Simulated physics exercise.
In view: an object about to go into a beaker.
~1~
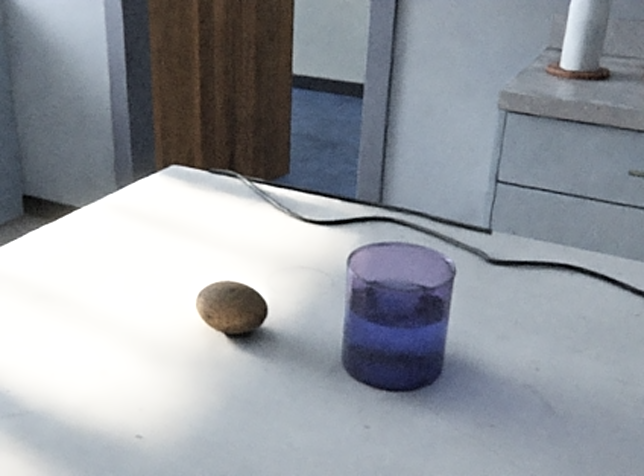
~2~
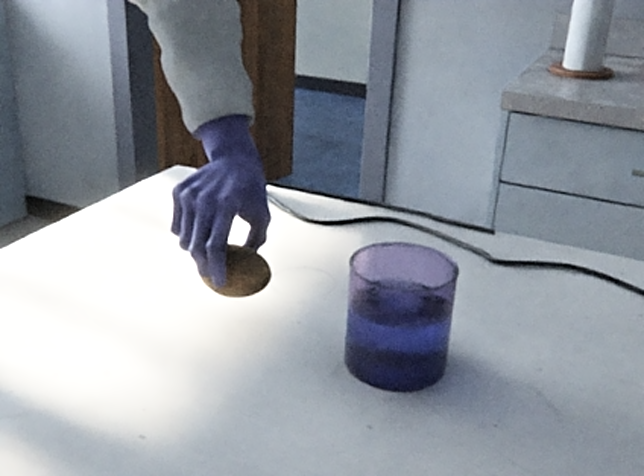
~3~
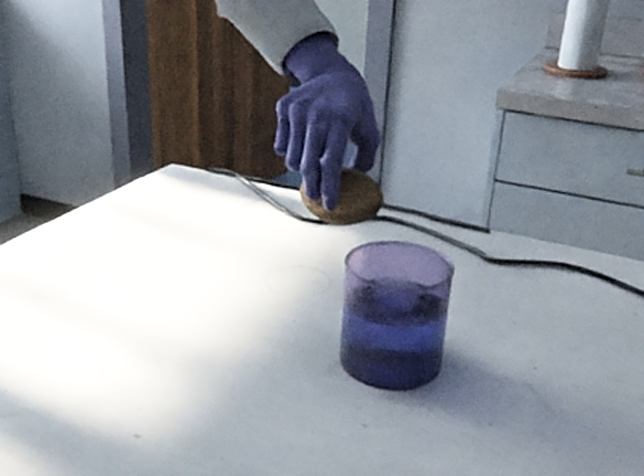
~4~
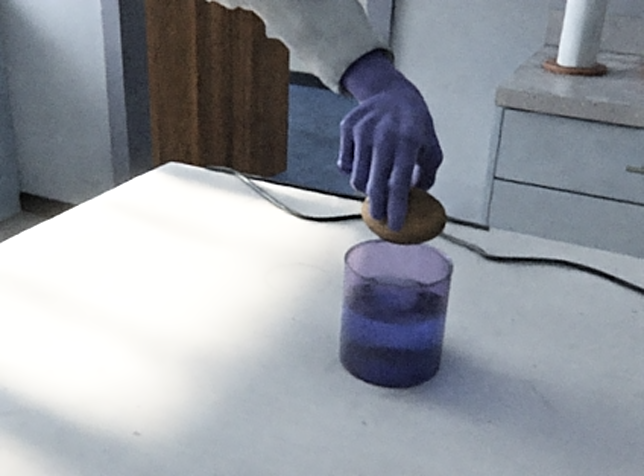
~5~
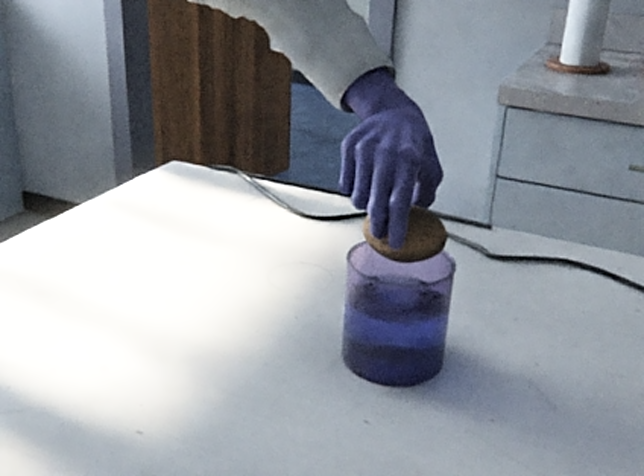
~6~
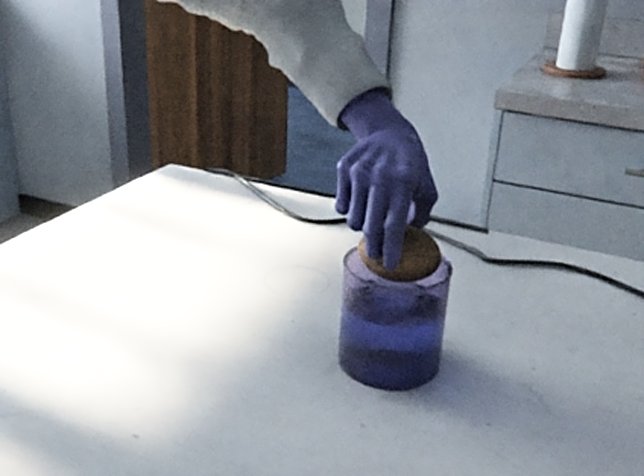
A hand lifts the brown potato, carries it right, and lowers it into the beaker's mouth.
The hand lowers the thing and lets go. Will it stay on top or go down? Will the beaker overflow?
The thing goes to the bottom; the beaker has room for it.
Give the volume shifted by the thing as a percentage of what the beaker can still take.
About 40 per cent.
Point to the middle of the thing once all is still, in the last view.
Close to (391, 336).
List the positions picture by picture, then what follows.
In the first picture, the potato lies on the top at (231, 306); beaker (396, 313) about two thirds full.
The second picture shows a hand picks up the potato at (234, 271); beaker about two thirds full, surface at (400, 303).
In the third picture, the potato is carried over at (341, 196); beaker (395, 312) about two thirds full.
In the fourth picture, the potato is above the beaker at (403, 215); beaker about two thirds full, surface at (395, 299).
The fifth picture shows the potato comes down at (404, 233); beaker (396, 308) about two thirds full.
In the sixth picture, the potato is just over the surface at (399, 253); beaker about two thirds full, surface at (394, 301).
A moment on, the potato enters the dyed water; the beaker is about two thirds full.
Further on, the potato goes on down; the beaker is about three quarters full.
When it is over, the potato rests at the bottom; the beaker is about three quarters full; none went over.
